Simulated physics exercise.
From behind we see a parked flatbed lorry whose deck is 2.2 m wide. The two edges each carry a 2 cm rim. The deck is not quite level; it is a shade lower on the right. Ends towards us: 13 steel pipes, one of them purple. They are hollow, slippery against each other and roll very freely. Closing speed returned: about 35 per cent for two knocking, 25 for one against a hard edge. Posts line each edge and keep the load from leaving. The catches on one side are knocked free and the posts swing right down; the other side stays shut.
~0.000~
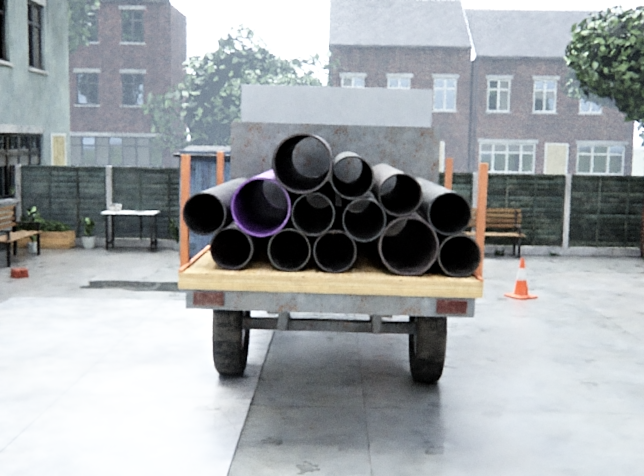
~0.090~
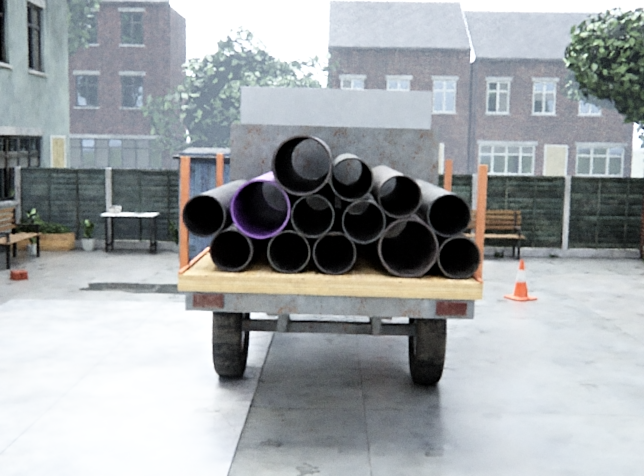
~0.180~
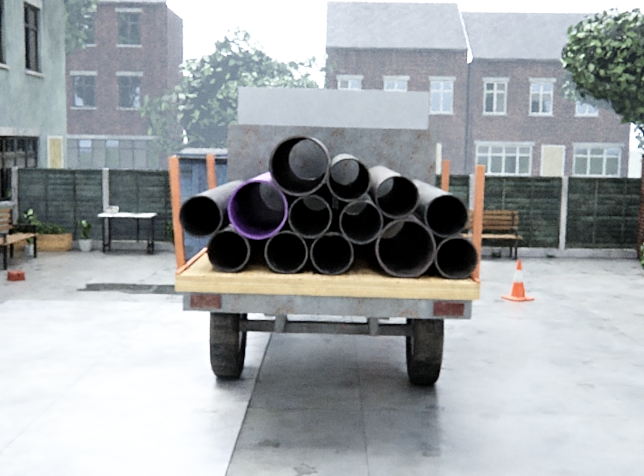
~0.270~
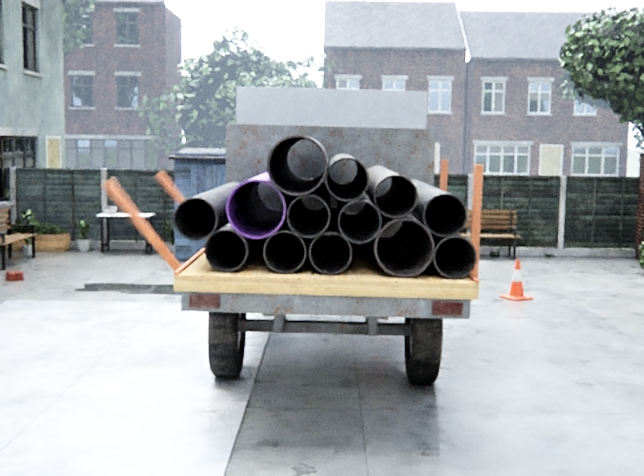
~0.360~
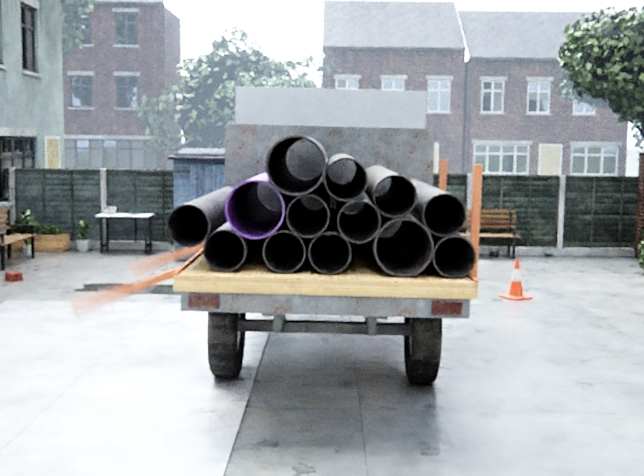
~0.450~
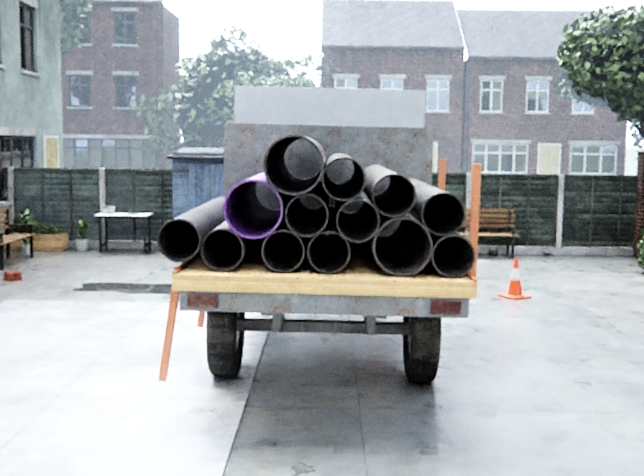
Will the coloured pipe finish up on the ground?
Yes.
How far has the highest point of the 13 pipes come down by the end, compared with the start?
Roughly 40 cm.
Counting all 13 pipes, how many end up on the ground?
Altogether that makes 4.
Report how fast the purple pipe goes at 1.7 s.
Speed: Around 0.1 m/s.
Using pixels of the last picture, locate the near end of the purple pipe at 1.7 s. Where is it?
Roughly at (229, 243).
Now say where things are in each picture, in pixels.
In the first frame, purple at (261, 207); both sides upright; the deck is a shade lower on the right; 5 of the 13 make up the bottom layer.
In the second frame, purple at (260, 209); sides still shut.
In the third frame, purple at (258, 210); left posts out by 5°, tip at (174, 162).
In the fourth frame, purple at (256, 210); left posts out by 40°, tip at (110, 186).
In the fifth frame, purple at (255, 210); left posts out by 110°, tip at (79, 307).
In the sixth frame, purple at (253, 210); left posts out by 170°, tip at (163, 375).
After 1.7 s, purple is on the deck, 40 cm from the left edge, rolling left; 2 off so far.
After 3.2 s, purple is dropping off the left side; 3 off so far.
At rest (6.5 s), purple is on the ground to the left; 4 off so far.
